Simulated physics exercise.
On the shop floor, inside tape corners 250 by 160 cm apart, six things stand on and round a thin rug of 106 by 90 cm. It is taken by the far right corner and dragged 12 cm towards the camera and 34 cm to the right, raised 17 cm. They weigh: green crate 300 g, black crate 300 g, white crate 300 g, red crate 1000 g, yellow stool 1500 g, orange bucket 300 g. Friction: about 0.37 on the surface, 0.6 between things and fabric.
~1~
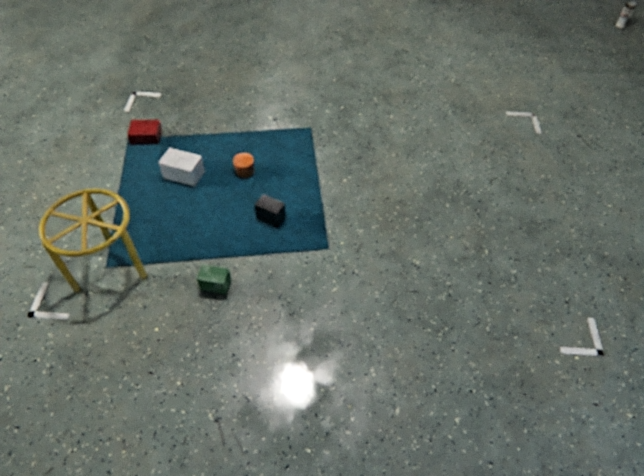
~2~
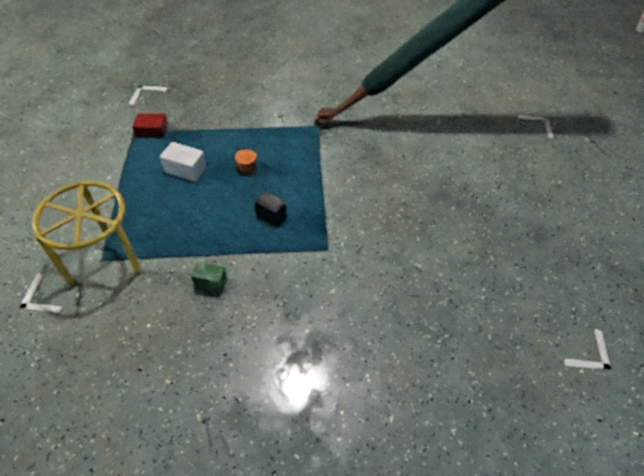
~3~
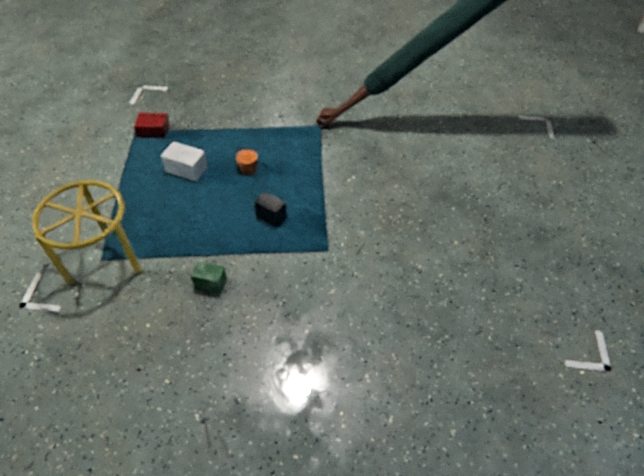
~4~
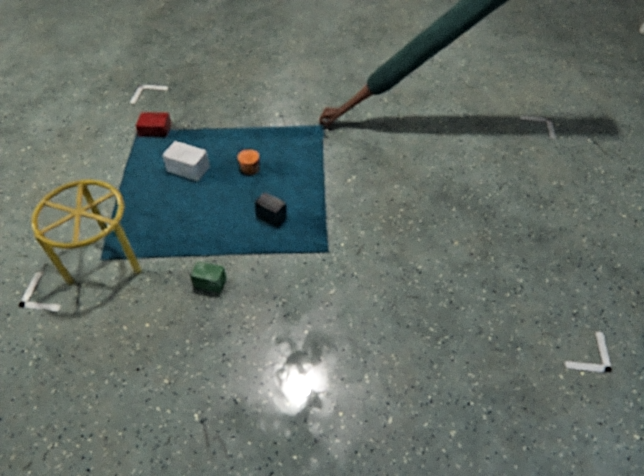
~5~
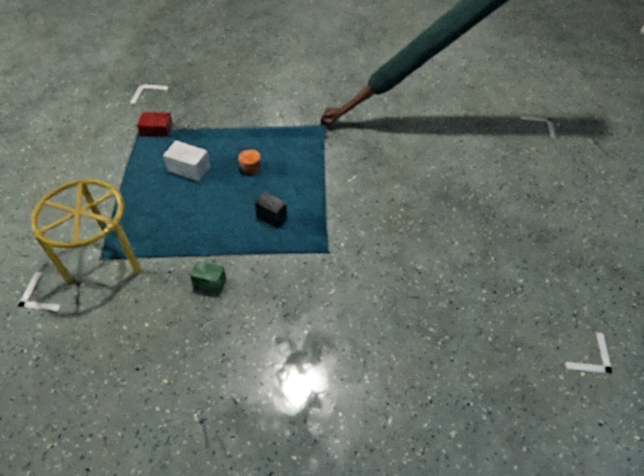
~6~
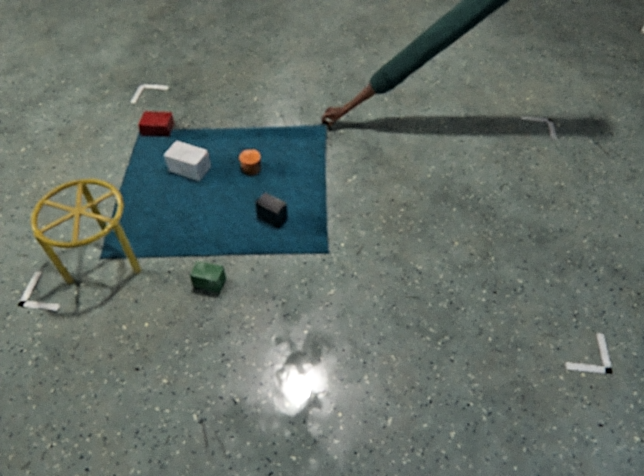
An arm in a green sleeve reached in and gripped the far right corner of the blue rug, barely shifting it, while the crates and orange bucket on it and the yellow stool hardly moved.
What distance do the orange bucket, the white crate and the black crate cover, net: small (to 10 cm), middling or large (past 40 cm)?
In order: The orange bucket shifts a middling way; the white crate shifts a middling way; the black crate slides into the middle band.
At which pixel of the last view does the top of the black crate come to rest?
Around (302, 206).
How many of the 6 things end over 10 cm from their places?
I count 4.
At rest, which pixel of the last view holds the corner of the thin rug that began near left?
Around (134, 222).
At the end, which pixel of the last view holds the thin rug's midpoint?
Around (267, 179).
Next, middle of the thin rug at (238, 185); white crate 10 cm off its start, orange bucket 10 cm off its start, black crate 7 cm off its start.
Then, middle of the thin rug at (250, 184); white crate 19 cm off its start, orange bucket 18 cm off its start, black crate 11 cm off its start.
After that, middle of the thin rug at (263, 180); white crate 28 cm off its start at (235, 141), orange bucket 26 cm off its start at (295, 157), black crate 14 cm off its start at (299, 207).
Later, middle of the thin rug at (267, 179); white crate 30 cm off its start, orange bucket 28 cm off its start, black crate 16 cm off its start.
At the end, middle of the thin rug at (267, 179); white crate 30 cm off its start at (239, 140), orange bucket 29 cm off its start at (301, 157), black crate 16 cm off its start at (302, 206), red crate 39 cm off its start at (218, 108).
